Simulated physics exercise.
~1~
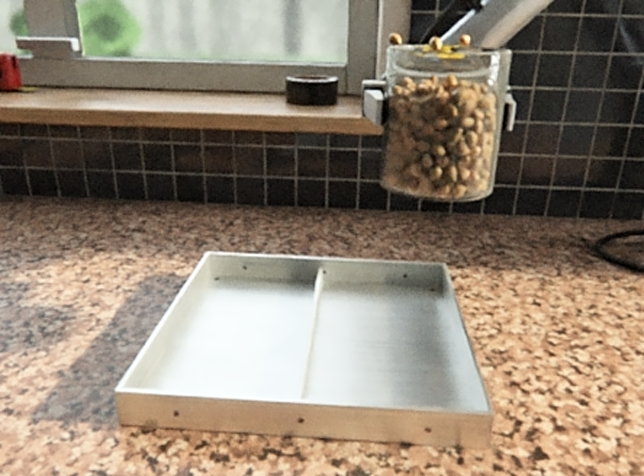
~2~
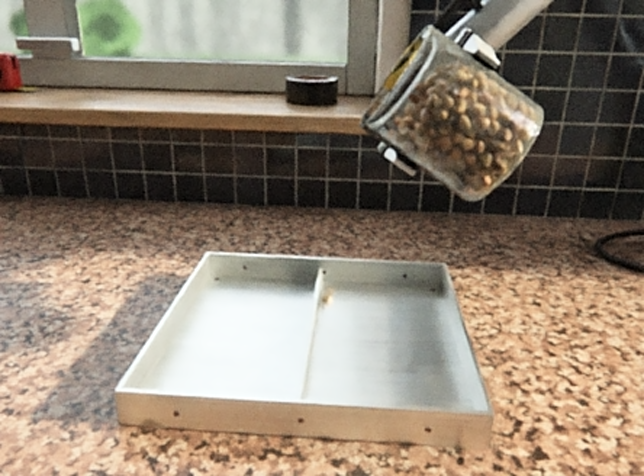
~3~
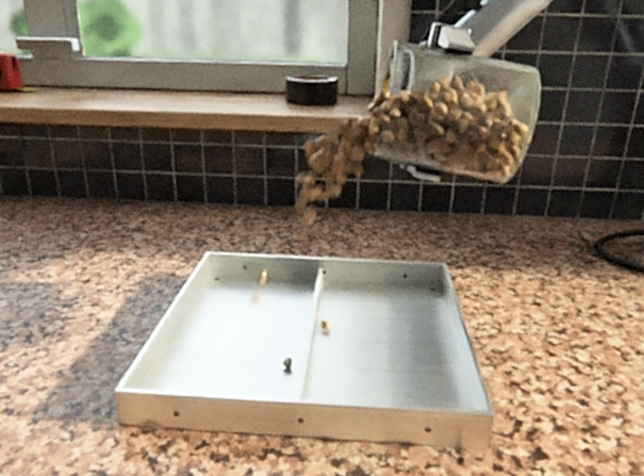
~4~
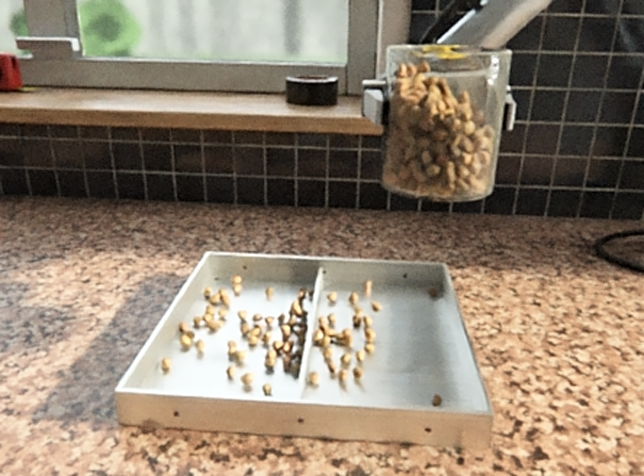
On a speckled countertop by a window, a robot arm tips a clear jar, scattering some beans into a divided tray, then rights it.
